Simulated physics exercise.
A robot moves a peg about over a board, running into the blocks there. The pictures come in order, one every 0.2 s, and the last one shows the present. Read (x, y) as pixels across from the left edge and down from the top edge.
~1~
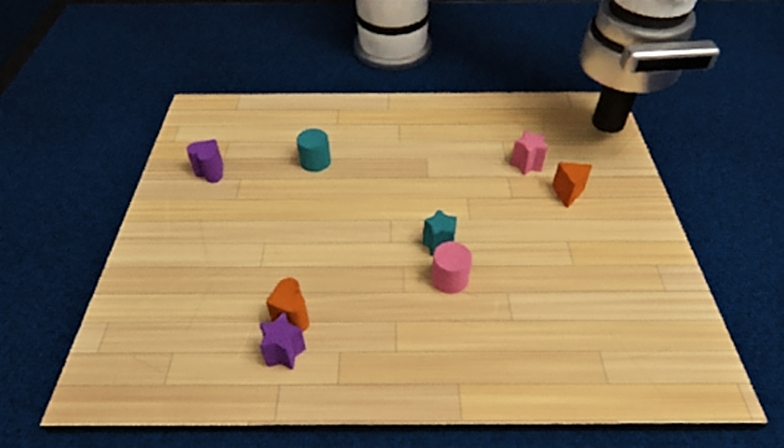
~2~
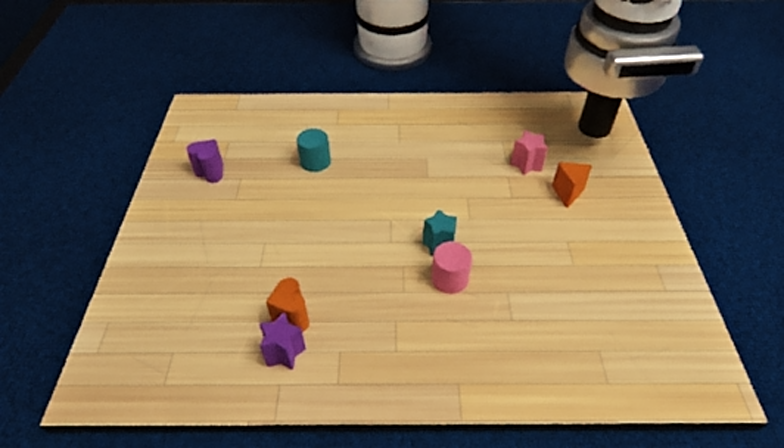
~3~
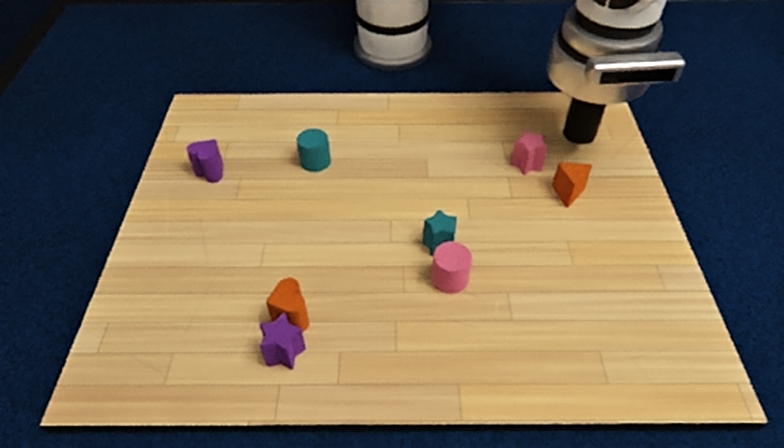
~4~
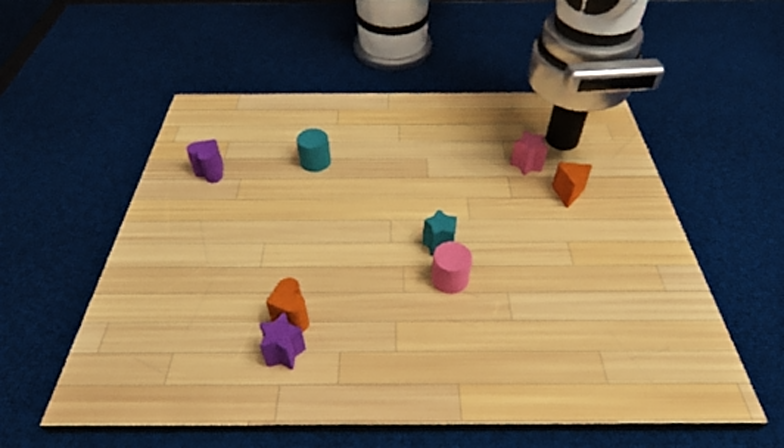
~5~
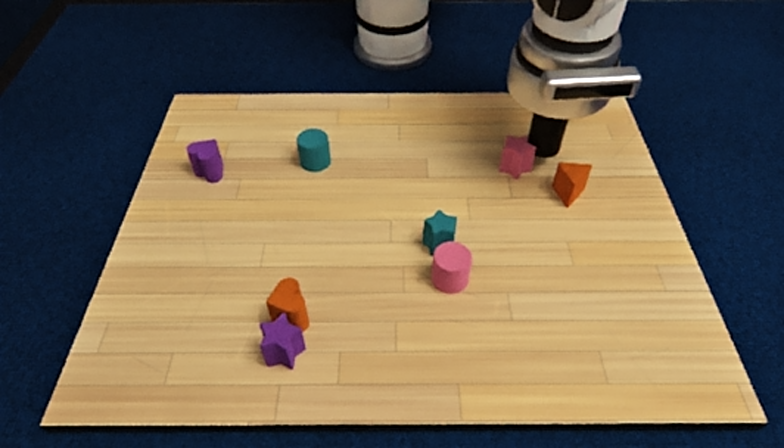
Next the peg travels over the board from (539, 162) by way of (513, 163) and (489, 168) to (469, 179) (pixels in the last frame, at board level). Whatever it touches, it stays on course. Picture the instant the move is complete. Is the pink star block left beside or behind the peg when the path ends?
I believe not.
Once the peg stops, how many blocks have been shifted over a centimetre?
Moved: 1.
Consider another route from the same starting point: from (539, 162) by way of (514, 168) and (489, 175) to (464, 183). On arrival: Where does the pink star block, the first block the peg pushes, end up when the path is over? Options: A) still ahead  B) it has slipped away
A (still ahead)
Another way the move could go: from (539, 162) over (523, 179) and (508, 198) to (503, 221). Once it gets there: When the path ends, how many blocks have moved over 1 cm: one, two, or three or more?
One block moves.
On the path given first. Halfway along, peg at (503, 150); pink star block at (481, 149).
At the end, peg at (471, 164); pink star block at (446, 164); orange triangular piece not moved.
